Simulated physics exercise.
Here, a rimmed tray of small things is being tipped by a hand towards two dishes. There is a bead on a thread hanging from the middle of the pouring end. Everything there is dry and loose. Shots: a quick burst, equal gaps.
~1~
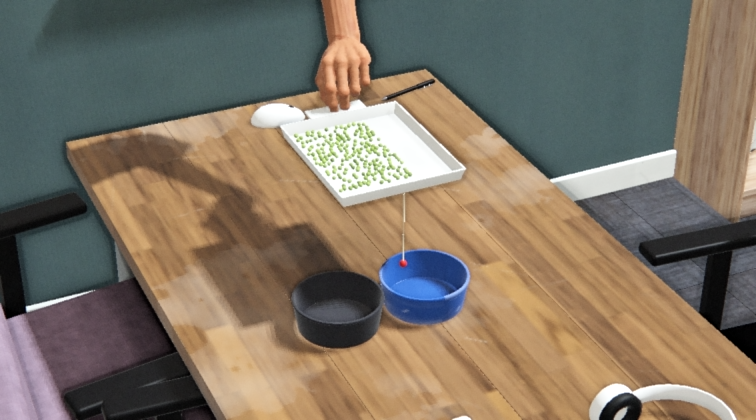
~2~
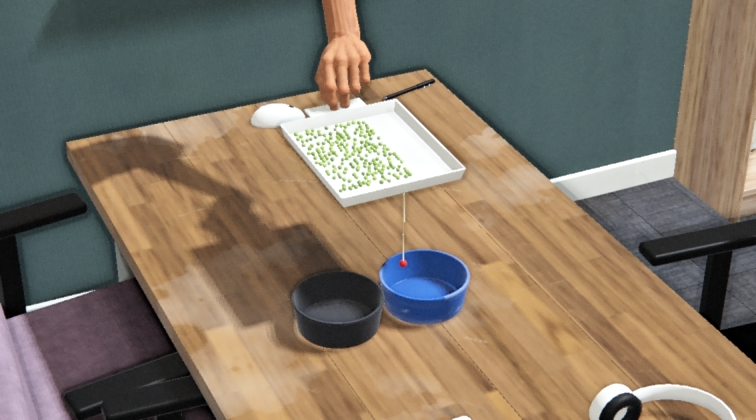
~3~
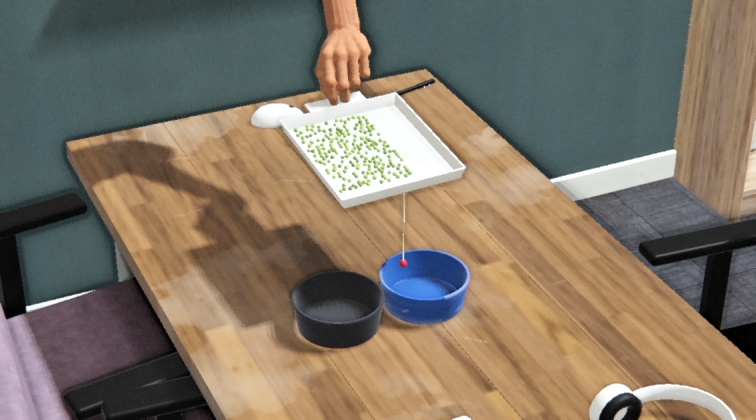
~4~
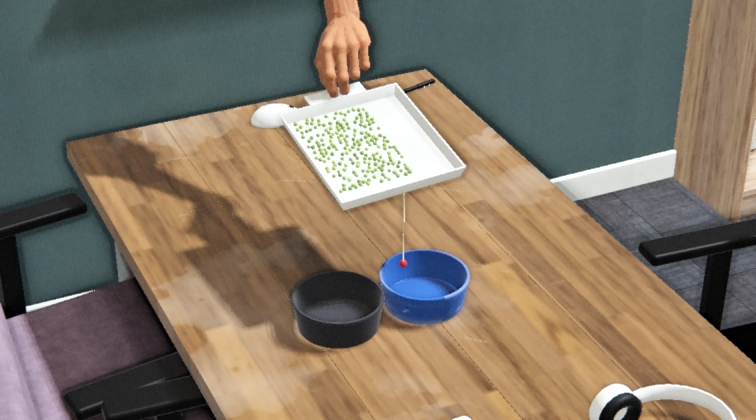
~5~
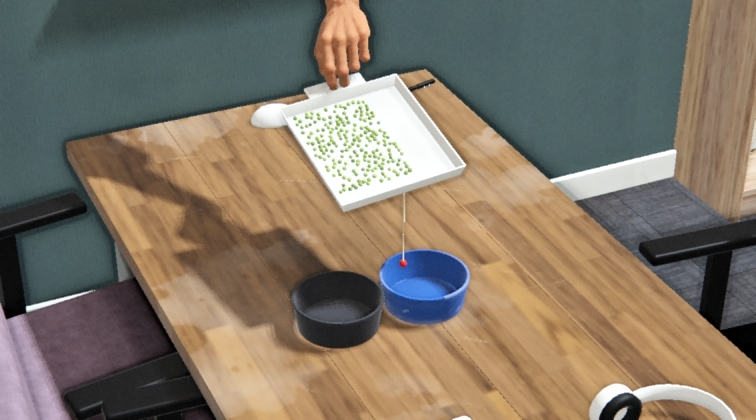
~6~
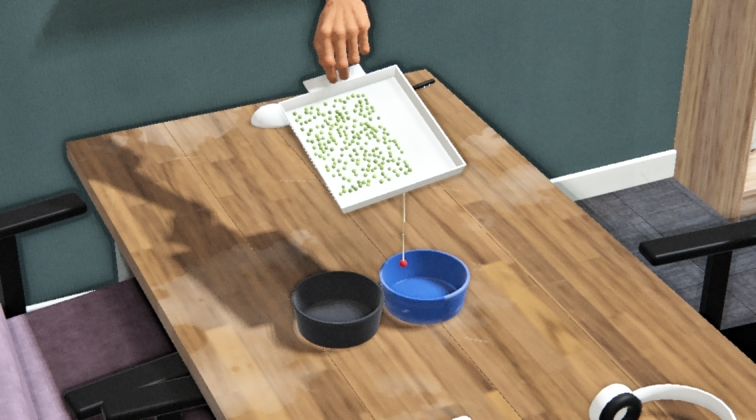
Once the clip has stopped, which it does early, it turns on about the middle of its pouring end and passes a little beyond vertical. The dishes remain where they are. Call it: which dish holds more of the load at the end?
The left one holds more.
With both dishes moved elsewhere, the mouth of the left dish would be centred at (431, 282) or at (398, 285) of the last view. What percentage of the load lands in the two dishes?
You'd see roughly 0 per cent first and roughly 30 per cent second.
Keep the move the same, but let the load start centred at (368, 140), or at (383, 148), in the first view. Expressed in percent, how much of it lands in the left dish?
It would be roughly 100 per cent for the first and roughly 90 per cent for the second.
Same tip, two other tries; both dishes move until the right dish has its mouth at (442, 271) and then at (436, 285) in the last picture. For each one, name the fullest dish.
Try 1 - the dish at left; try 2 - the dish at left.
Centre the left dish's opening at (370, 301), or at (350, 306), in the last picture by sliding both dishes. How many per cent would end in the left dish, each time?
It comes to near 90 per cent the first time and near 90 per cent the second time.
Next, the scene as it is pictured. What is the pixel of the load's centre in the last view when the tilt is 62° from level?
(353, 194).
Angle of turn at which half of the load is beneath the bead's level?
Near 105 degrees.
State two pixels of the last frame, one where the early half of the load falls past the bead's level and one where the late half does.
The first part passes (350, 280); everything after passes (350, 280).
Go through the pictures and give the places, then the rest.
The first frame shows corners of the pouring end (344, 195) and (461, 168), level; middle of the load (353, 155), dried peas; left dish (356, 332); right dish (444, 308); bead on its thread (403, 264).
The second frame shows corners of the pouring end (344, 196) and (461, 168), level; middle of the load (353, 154).
The third frame shows corners of the pouring end (344, 197) and (461, 167), tipped barely, lowest at the left corner; middle of the load (353, 151).
The fourth frame shows corners of the pouring end (344, 200) and (461, 166), tipped a little, lowest at the left corner; middle of the load (353, 147).
The fifth frame shows corners of the pouring end (344, 202) and (461, 164), tipped a little, lowest at the left corner; middle of the load (353, 144).
The sixth frame shows corners of the pouring end (344, 204) and (461, 164), tipped clearly, lowest at the left corner; middle of the load (353, 141); left dish (356, 332); right dish (444, 308).
Just after the last frame, tray tipped steeply; almost all on the tray; just a few in the left dish; about a tenth in the air.
A moment on, tray tipped past a quarter turn; roughly a third on the tray; roughly a third in the left dish; just a few outside both; roughly a third in the air.
Further on, tray tipped past a quarter turn; almost all in the left dish; just a few outside both.
When it is over, tray tipped past a quarter turn; almost all in the left dish; not one in the right dish; just a few outside both.
